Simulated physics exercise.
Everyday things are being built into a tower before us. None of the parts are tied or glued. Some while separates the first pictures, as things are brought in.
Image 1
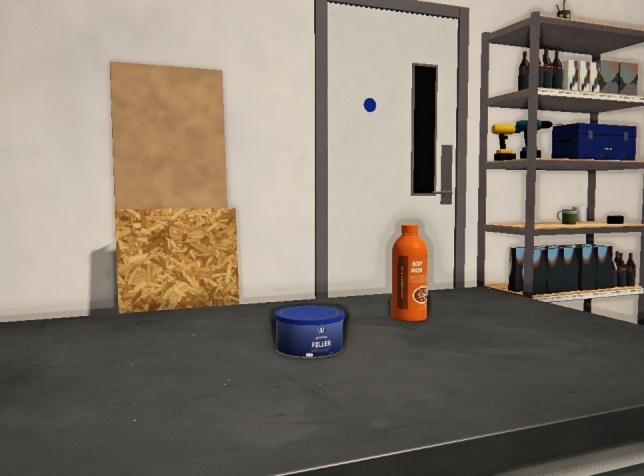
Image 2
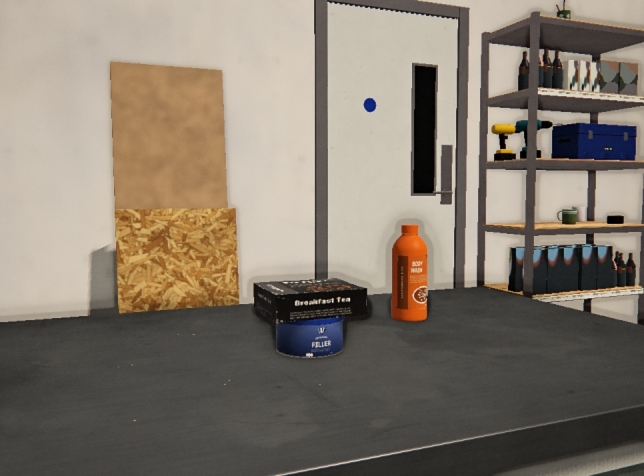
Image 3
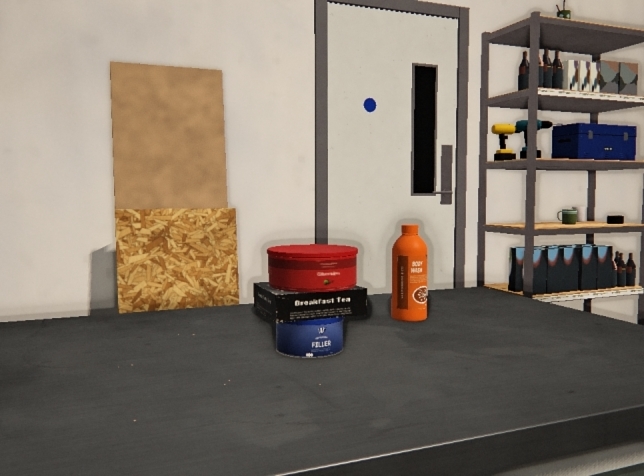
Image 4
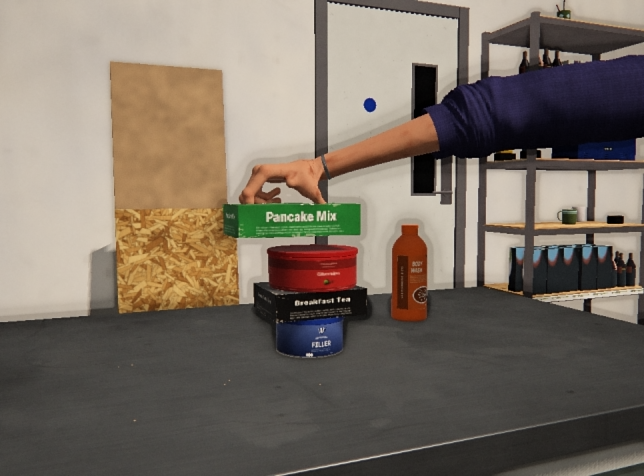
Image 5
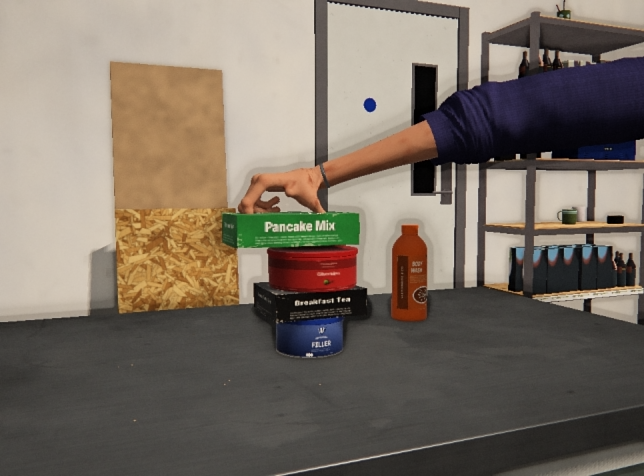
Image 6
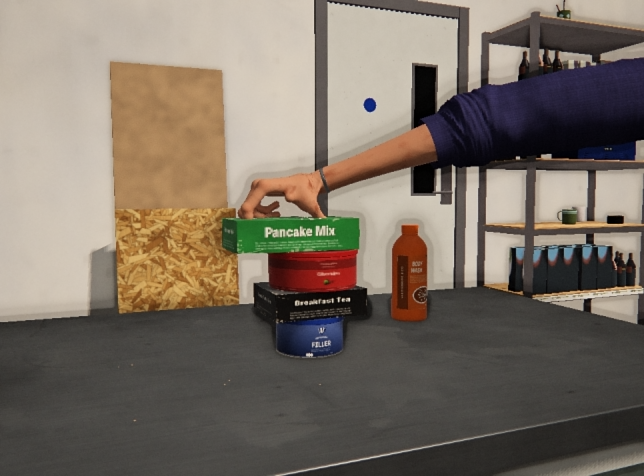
A stack grows on a dark worktop, seen from a fixed, level view in a workshop-like room with a grey-framed door, brown boards on the left and shelving on the right. A blue tub sits beside an orange bottle on its right, then a black tea box and a red tin appear on the tub. A blue-sleeved arm from the right lowers a green pancake mix packet onto the tin, fingers still holding it.
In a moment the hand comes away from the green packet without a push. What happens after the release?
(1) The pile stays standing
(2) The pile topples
(1) The pile stays standing.
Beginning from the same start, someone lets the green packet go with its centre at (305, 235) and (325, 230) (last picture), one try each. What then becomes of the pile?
Case A: It does not fall; case B: It does not fall.
Then, 0.90 s later than the last frame, all is still.
Then, 2.00 s later than the last frame, green packet resting near (289, 234).
When it is over, all 5 as before. End places, in pixels of the last picture, green packet near (289, 234). The pile holds.
